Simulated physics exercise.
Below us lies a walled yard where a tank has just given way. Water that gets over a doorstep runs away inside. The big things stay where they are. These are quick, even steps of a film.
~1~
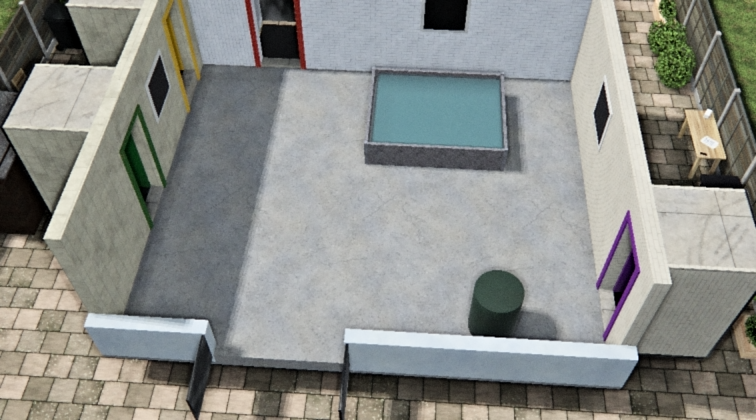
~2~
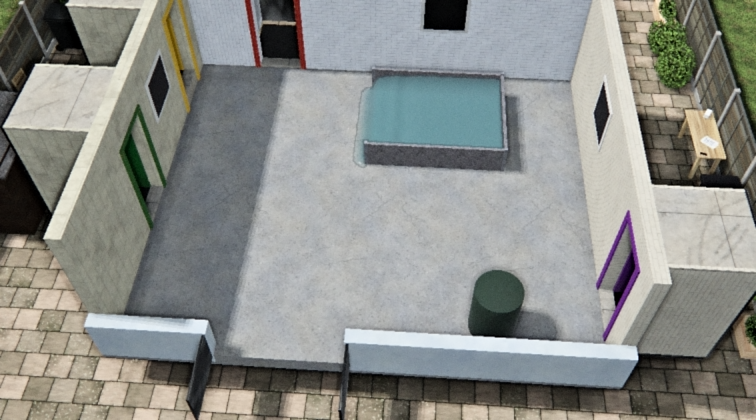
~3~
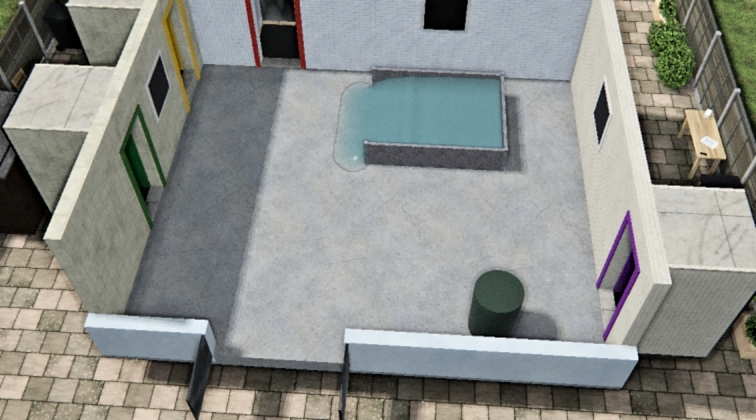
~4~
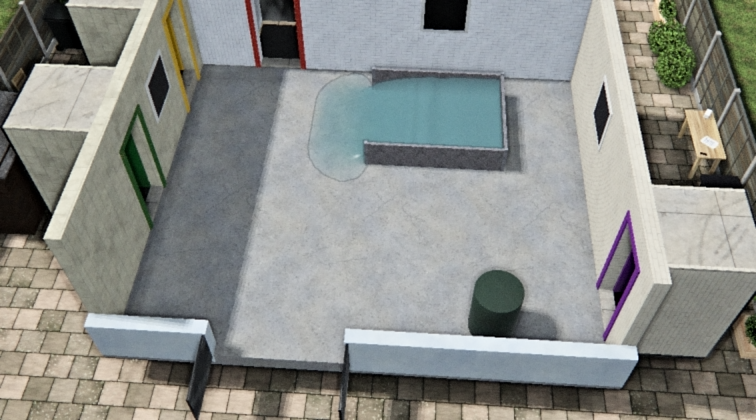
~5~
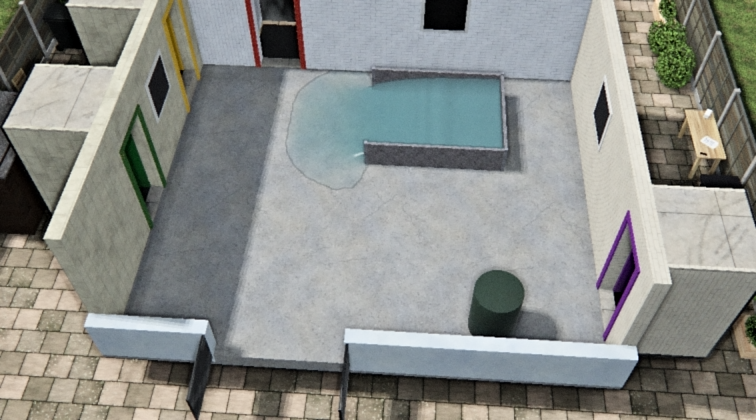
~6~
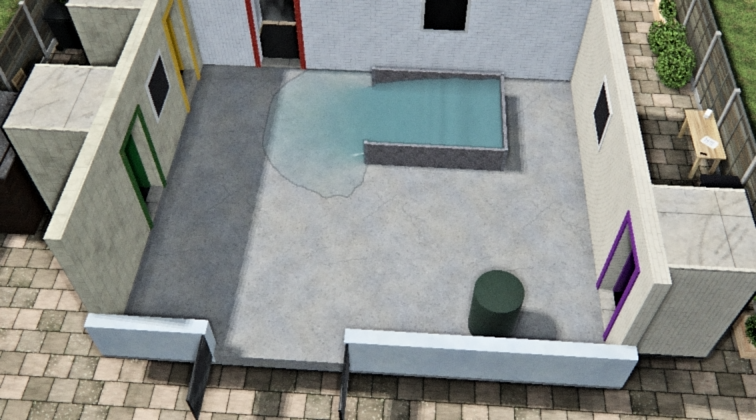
A walled yard with a pale grey concrete floor is seen from high above, with a green door frame and a yellow one on the left, a red one at the back and a purple one on the right. An open tank of blue-green water stands near the back wall, and a dark green cylinder sits at the front right. The tank's left side opens and water pours out leftward, spreading across the floor in a widening rounded sheet, while the camera stays still.
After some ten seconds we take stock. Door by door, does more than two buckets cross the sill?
In the end: The purple door stays under that; the red door takes more than that; the yellow door stays under that; the green door takes more than that.
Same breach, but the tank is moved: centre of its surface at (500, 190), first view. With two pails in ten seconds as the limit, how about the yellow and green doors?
My reading: Yellow lets less in; green lets more in.
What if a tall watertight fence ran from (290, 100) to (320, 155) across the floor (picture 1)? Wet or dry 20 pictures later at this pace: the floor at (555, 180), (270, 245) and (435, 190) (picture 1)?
As listed: Free of water, covered, clear.
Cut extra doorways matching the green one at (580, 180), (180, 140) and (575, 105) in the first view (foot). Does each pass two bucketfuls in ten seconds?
As listed: Takes less, floods, keeps below it.
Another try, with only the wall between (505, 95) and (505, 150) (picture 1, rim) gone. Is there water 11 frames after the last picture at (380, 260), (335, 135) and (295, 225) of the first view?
One after the other: Clear, clear, clear.
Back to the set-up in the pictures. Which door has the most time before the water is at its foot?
It is the door marked purple.
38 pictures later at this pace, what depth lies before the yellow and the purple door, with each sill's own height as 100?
About 40 and 0 per cent.
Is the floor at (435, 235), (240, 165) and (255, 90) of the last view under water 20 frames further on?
One after the other: Clear, covered, awash.
A moment on, water covers 25 % of the floor; the purple door not reached, the red door wet at the sill, nothing in, the yellow door wet at the sill, nothing in, the green door not reached.
Next, water covers 30 % of the floor; the purple door not reached, the red door under two buckets in, the yellow door wet at the sill, nothing in, the green door wet at the sill, nothing in.
Then, water covers 40 % of the floor; the purple door not reached, the red door over two buckets in, the yellow door wet at the sill, nothing in, the green door over two buckets in.
Later, water covers 50 % of the floor; the purple door not reached, the red door far over two buckets in, the yellow door wet at the sill, nothing in, the green door over two buckets in.
In the end, water covers 75 % of the floor; the purple door wet at the sill, nothing in, the red door far over two buckets in, the yellow door wet at the sill, nothing in, the green door over two buckets in.
